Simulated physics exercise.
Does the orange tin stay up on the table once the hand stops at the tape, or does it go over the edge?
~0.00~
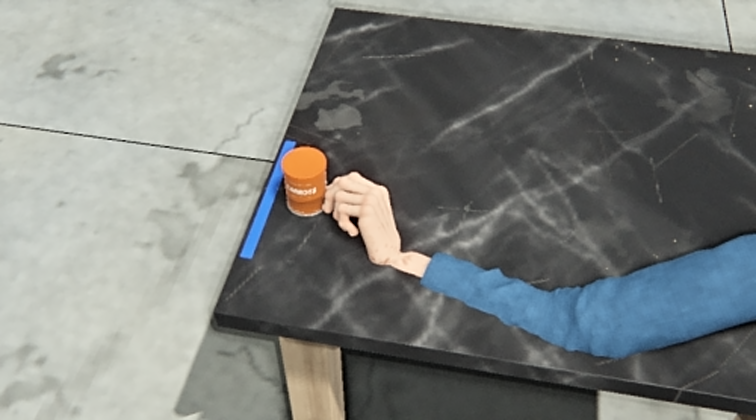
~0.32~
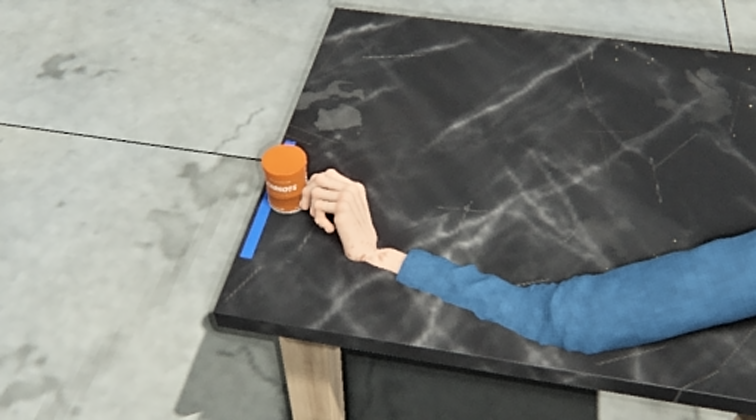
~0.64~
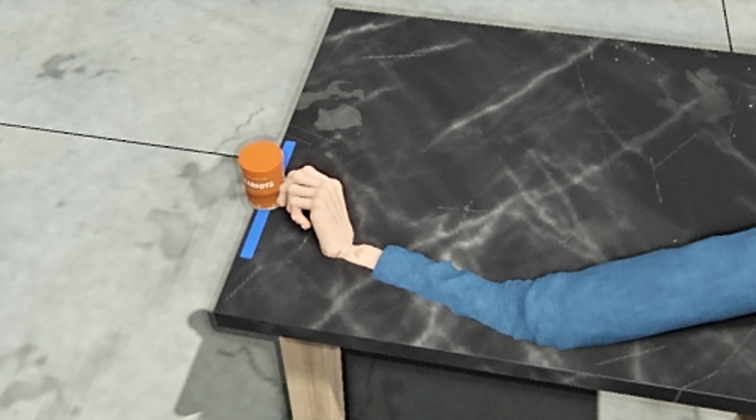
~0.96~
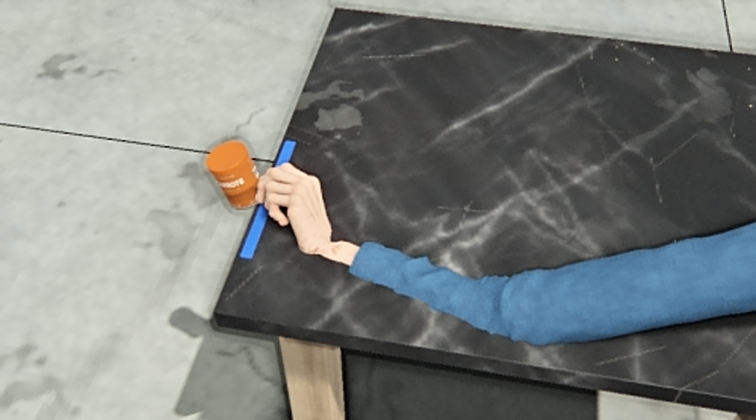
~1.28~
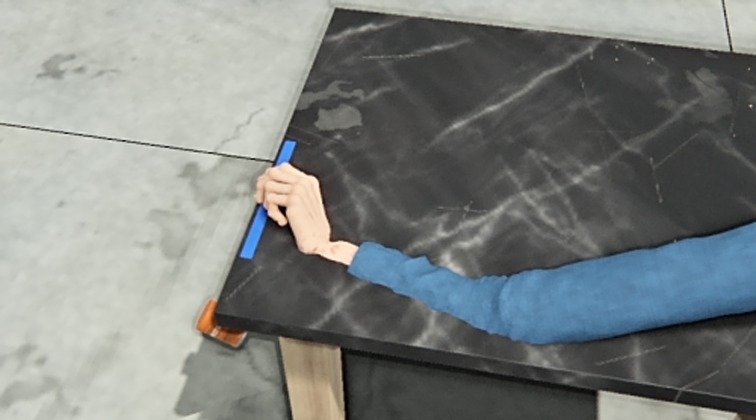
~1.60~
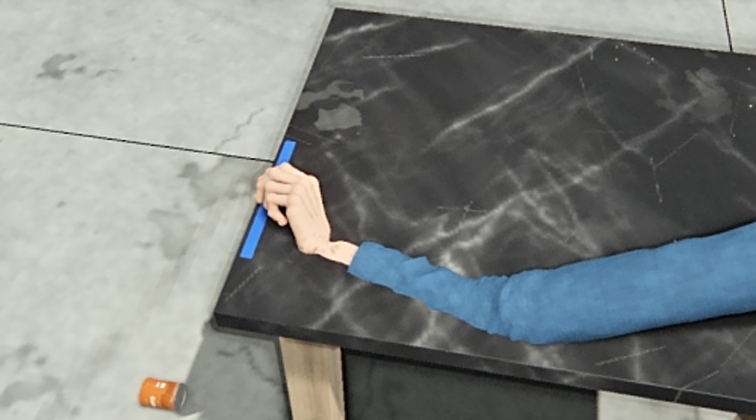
The orange tin goes over the edge. It leans out past the tabletop, drops, and ends up on its side on the floor.
